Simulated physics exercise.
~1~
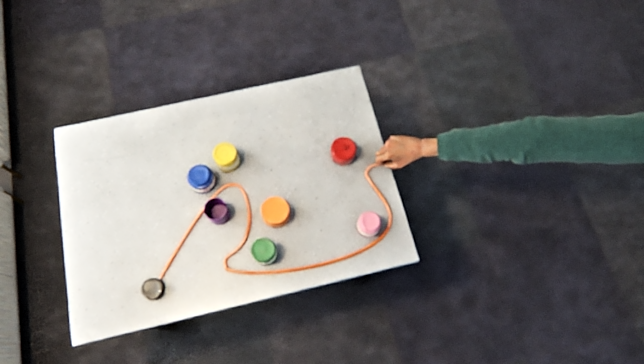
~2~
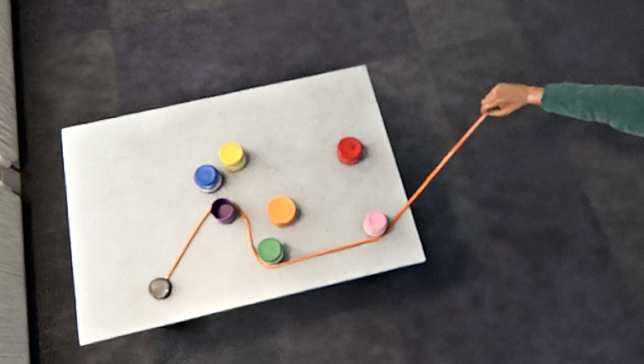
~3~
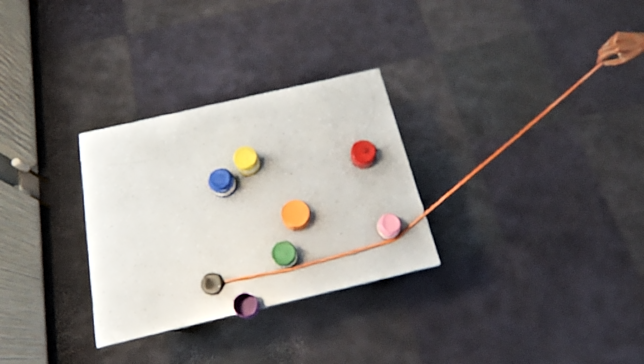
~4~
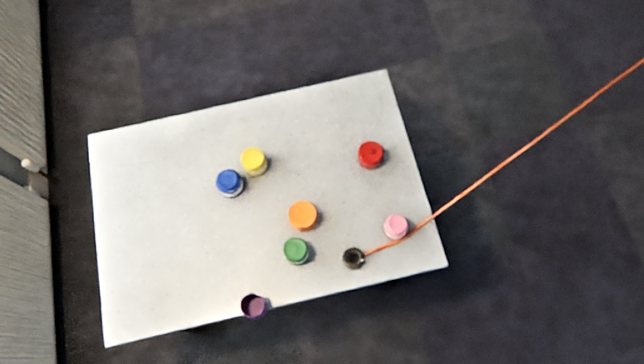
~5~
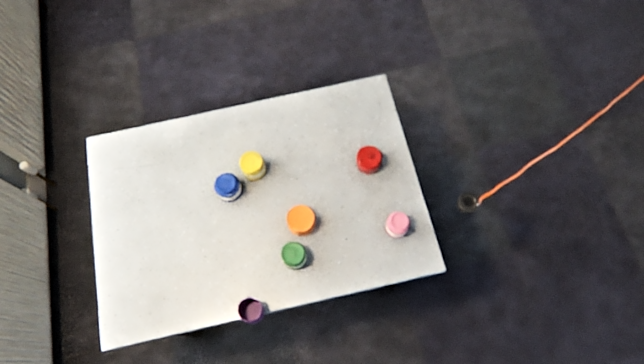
On a white tabletop, a hand pulled an orange cord threaded among colourful pots to the right, drawing it straight and knocking the purple cup down to the near edge, before the small dark round piece slid past the others and off the right side.
